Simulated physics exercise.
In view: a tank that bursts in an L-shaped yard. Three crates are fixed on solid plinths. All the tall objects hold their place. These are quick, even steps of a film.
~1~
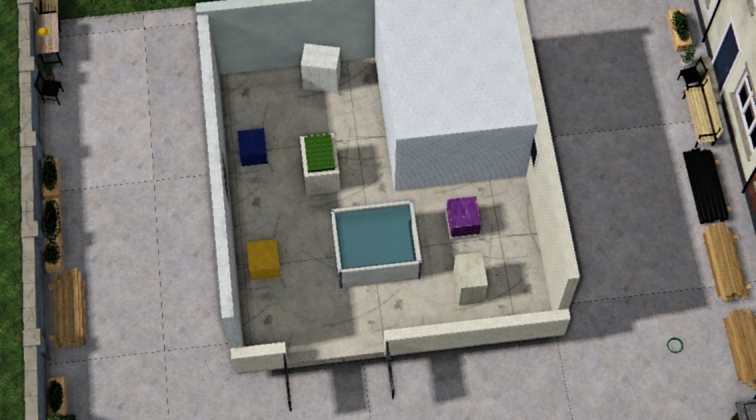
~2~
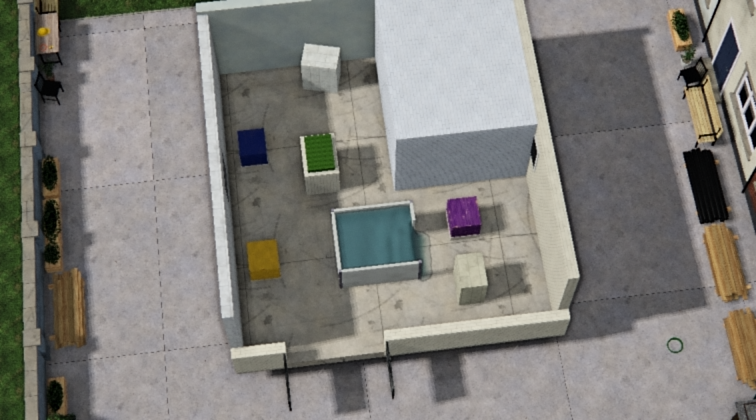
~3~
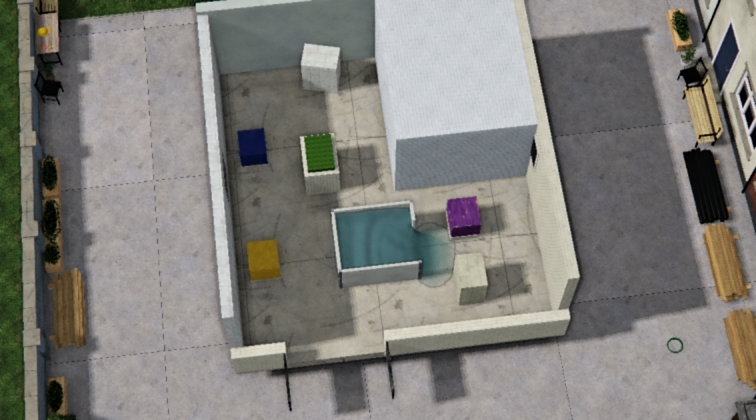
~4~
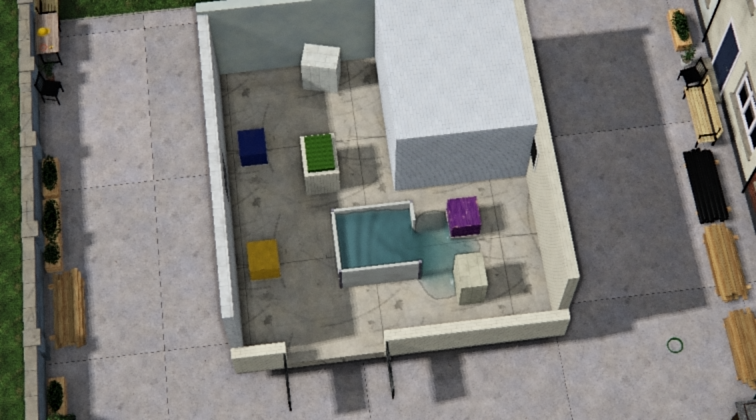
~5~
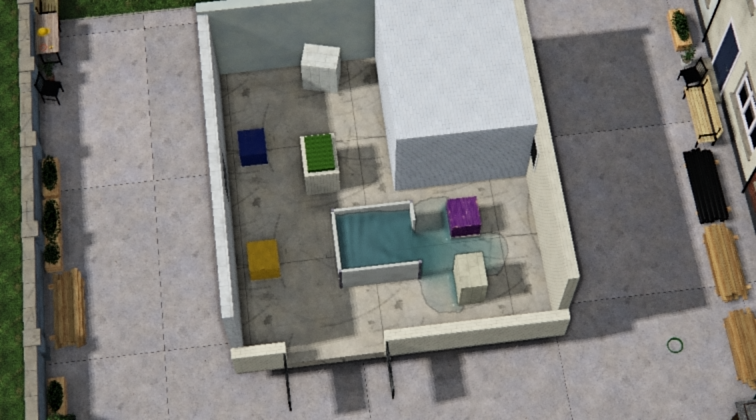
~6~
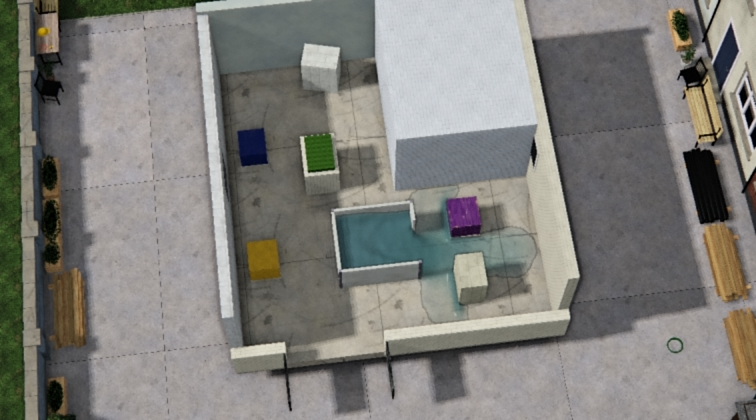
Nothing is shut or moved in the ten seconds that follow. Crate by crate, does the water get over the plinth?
In the end: The yellow crate gets wet; the purple crate gets wet; the blue crate gets wet.
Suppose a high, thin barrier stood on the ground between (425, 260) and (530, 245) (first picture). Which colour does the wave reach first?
First comes the purple-painted one.
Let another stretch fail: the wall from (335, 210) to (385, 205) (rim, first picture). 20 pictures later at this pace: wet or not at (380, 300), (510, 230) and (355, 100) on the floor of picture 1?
In that order: Not flooded, dry, wet.
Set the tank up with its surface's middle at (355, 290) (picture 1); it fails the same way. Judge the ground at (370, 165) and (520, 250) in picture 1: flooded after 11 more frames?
In that order: Free of water, covered.
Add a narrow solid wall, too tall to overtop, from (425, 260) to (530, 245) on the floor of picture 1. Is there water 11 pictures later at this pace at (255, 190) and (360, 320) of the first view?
As listed: No water, under water.
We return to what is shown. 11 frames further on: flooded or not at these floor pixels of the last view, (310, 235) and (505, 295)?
One after the other: Dry, wet.
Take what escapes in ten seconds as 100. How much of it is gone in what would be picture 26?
Near 5 in a hundred.
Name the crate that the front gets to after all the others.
The crate marked blue.
A moment on, water covers 20 % of the floor; the yellow crate not reached, the purple crate water round its plinth, the blue crate not reached.
Next, water covers 35 % of the floor; the yellow crate not reached, the purple crate water round its plinth, the blue crate not reached.
Then, water covers 55 % of the floor; the yellow crate water round its plinth, the purple crate water round its plinth, the blue crate not reached.
Later, water covers 70 % of the floor; the yellow crate water round its plinth, the purple crate water round its plinth, the blue crate water round its plinth.
In the end, water covers 90 % of the floor; the yellow crate was topped, the purple crate was topped, the blue crate was topped.
